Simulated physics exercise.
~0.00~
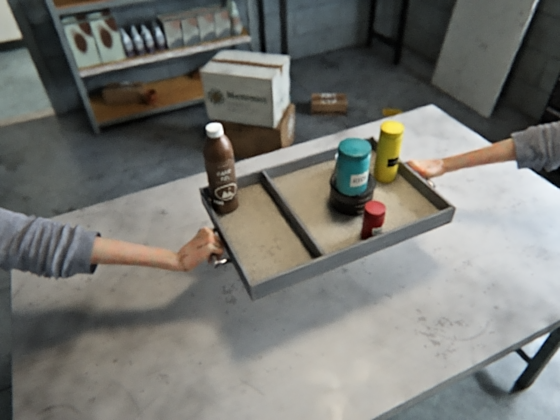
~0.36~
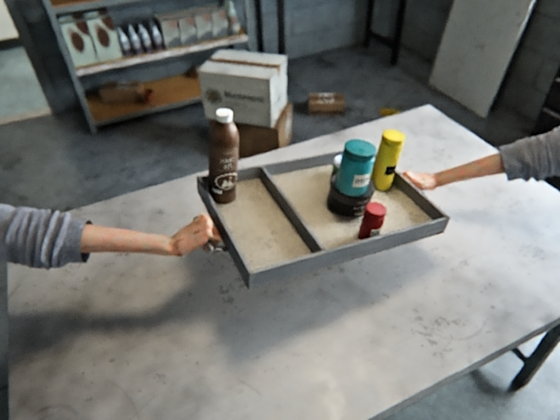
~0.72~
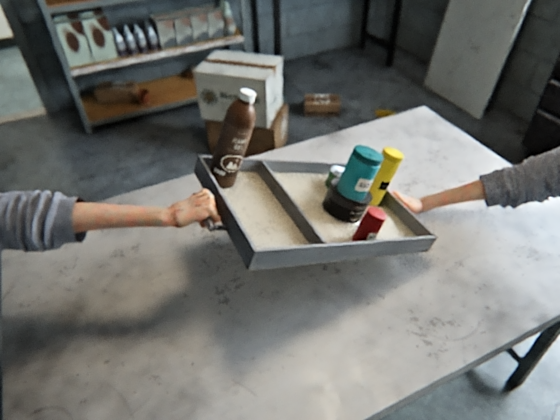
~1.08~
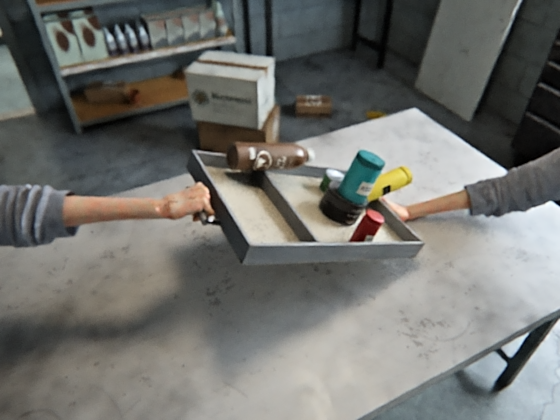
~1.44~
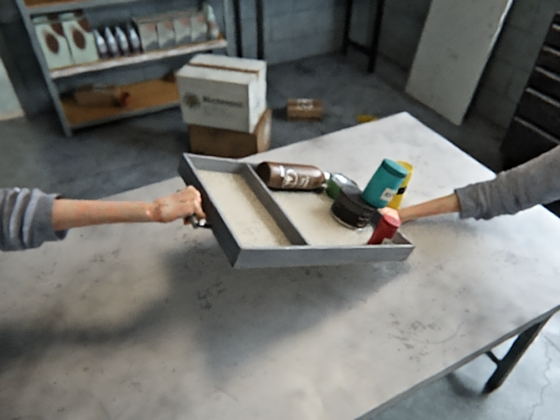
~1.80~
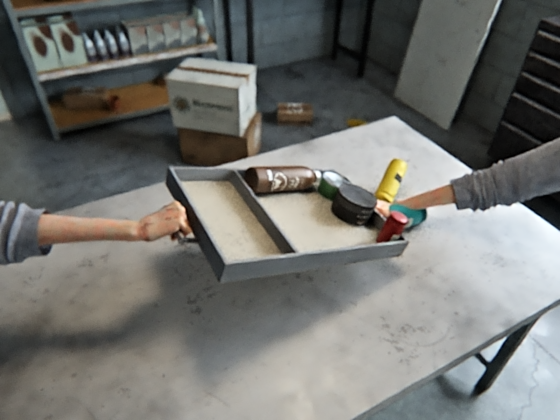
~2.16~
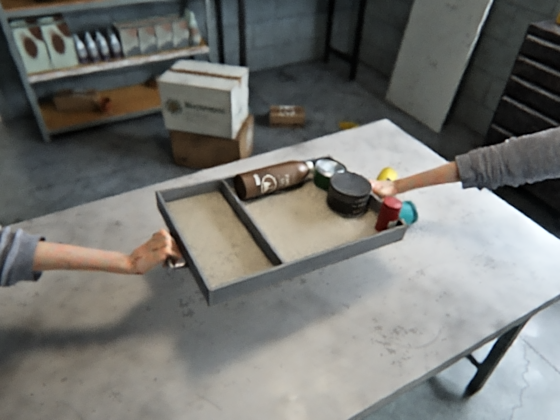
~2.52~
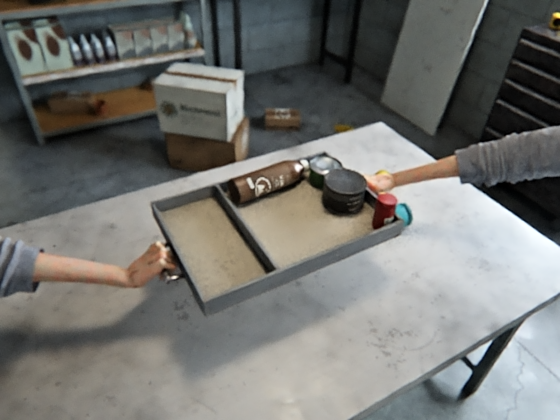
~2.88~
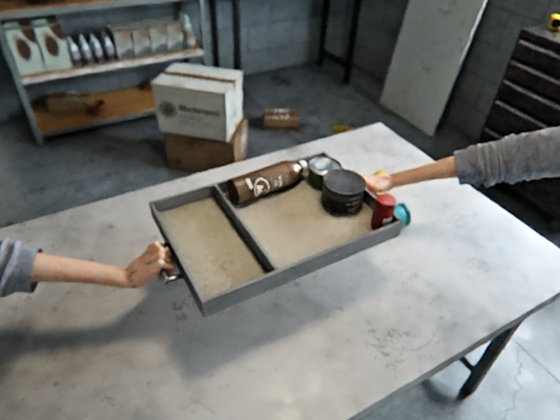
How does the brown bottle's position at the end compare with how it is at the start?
At the start the brown bottle stands upright on the tray, but by the end it is lying on its side.
